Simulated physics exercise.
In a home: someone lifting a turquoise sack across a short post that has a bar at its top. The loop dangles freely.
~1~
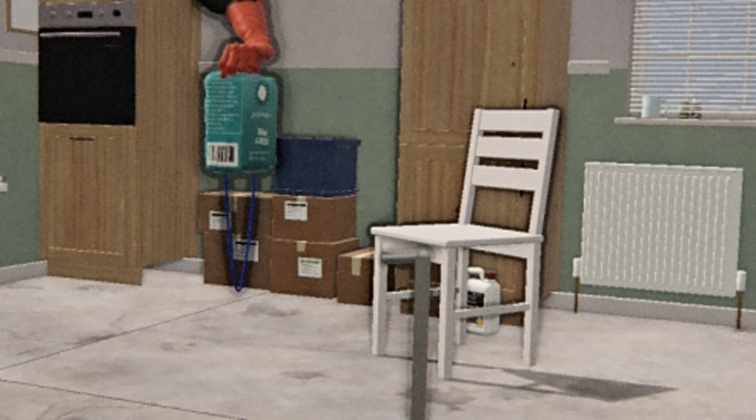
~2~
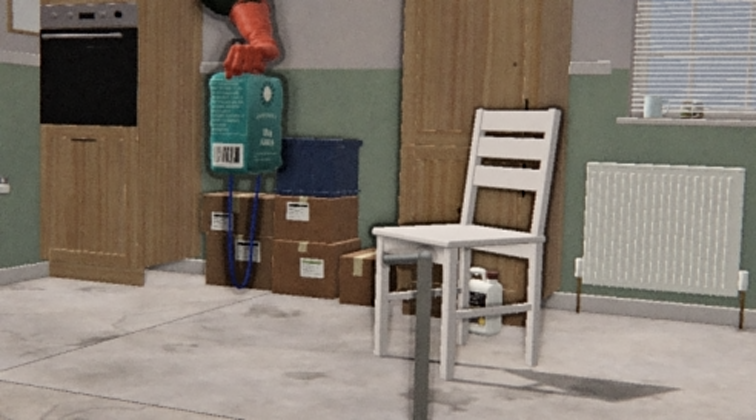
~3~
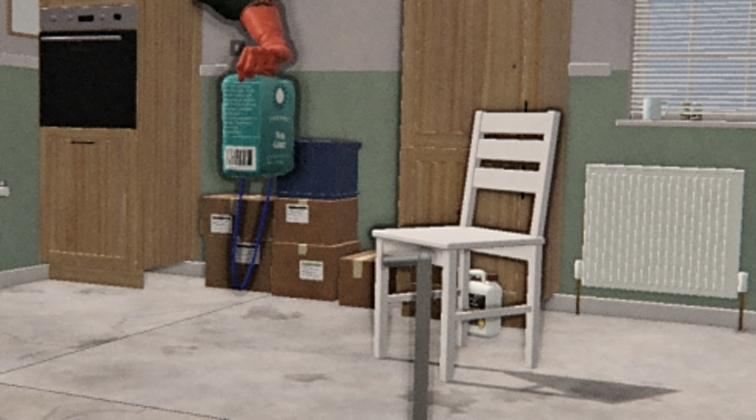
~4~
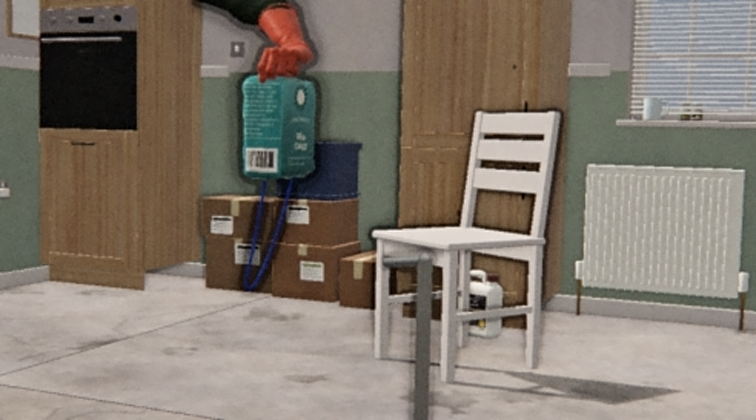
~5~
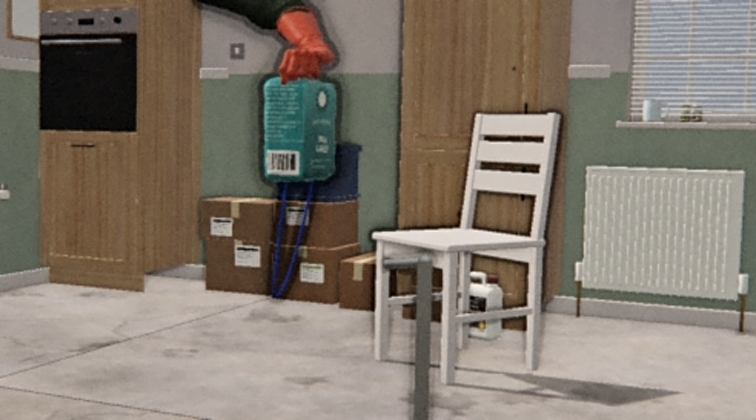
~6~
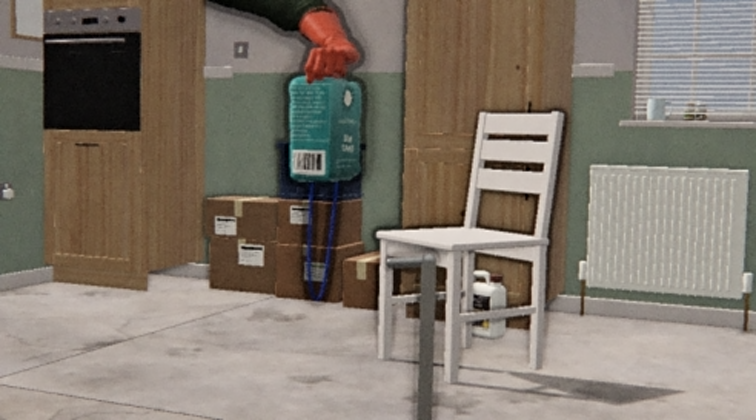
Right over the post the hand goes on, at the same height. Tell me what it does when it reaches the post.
It should get pulled up short at the post, I think.
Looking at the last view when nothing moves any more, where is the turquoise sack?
Centre pixel at rest: (522, 134).
Then, 0.50 s past the final frame, sack over the post near (406, 131).
Then, 0.98 s past the final frame, sack past the post near (489, 133).
When it is over, sack past the post near (522, 134); loop tight round the post, hand stopped. The turquoise sack snags on the hook.
